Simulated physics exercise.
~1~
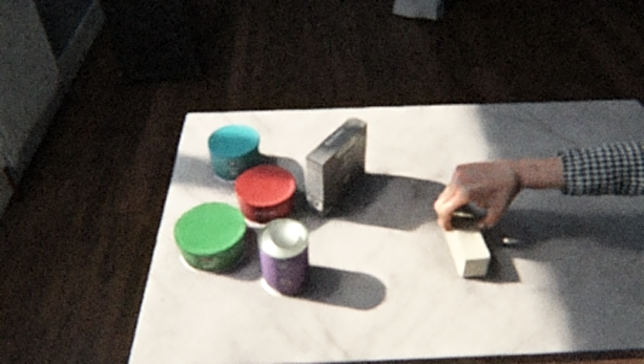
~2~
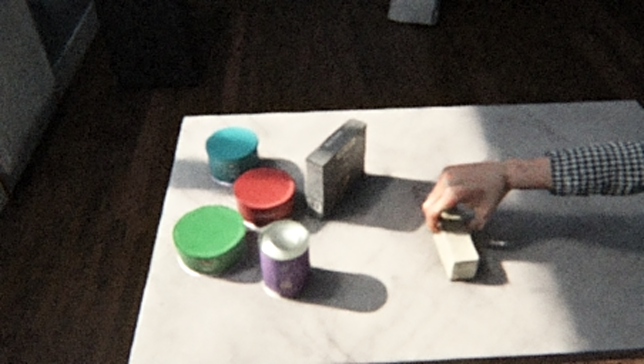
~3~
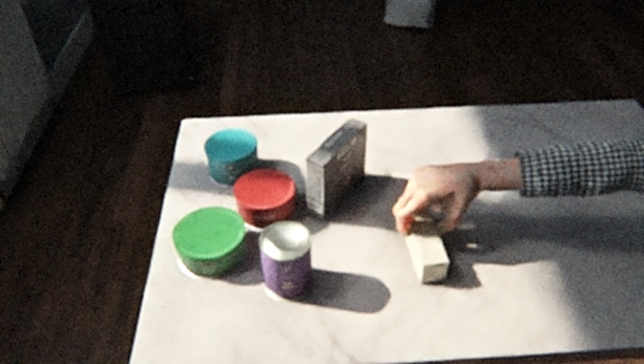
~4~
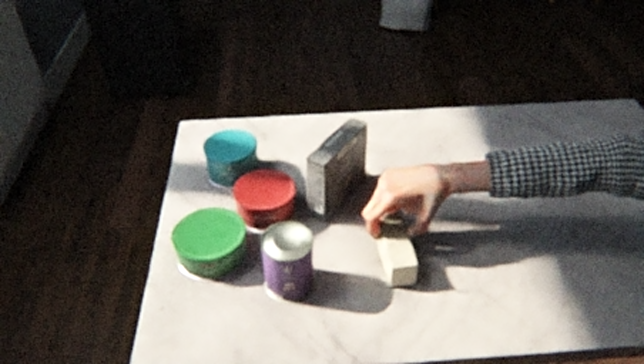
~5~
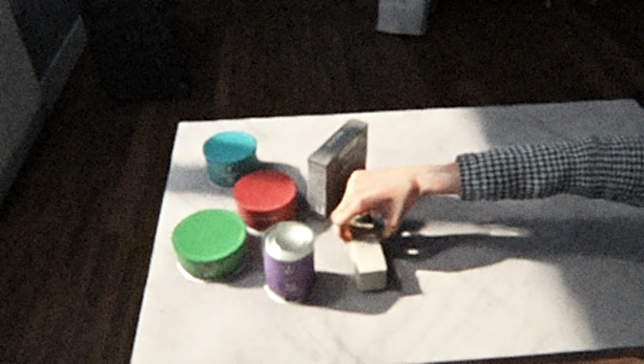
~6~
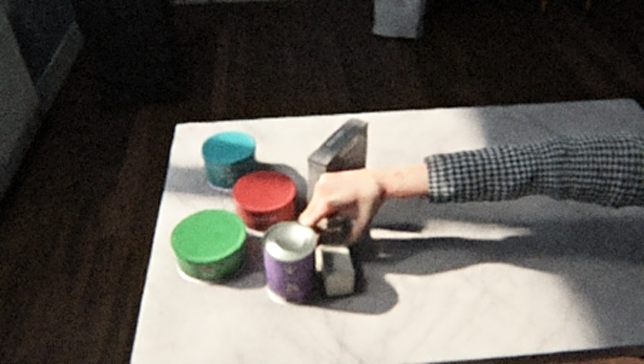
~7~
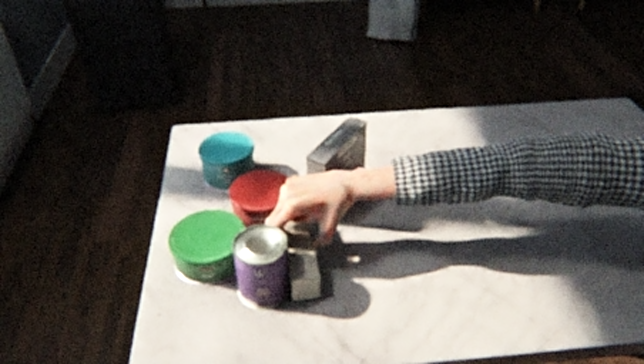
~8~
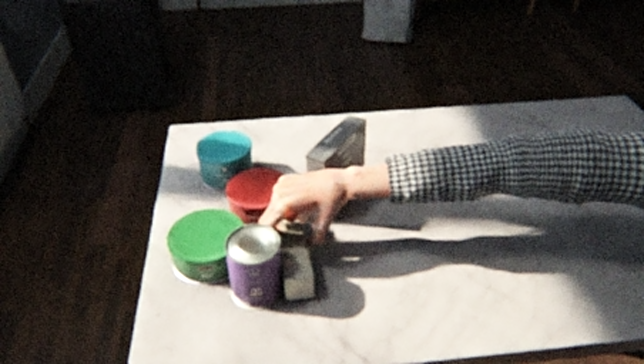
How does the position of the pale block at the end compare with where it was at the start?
It starts out in the open on the right side of the table, well away from the containers. By the end it has been slid left and sits right beside the purple tin.
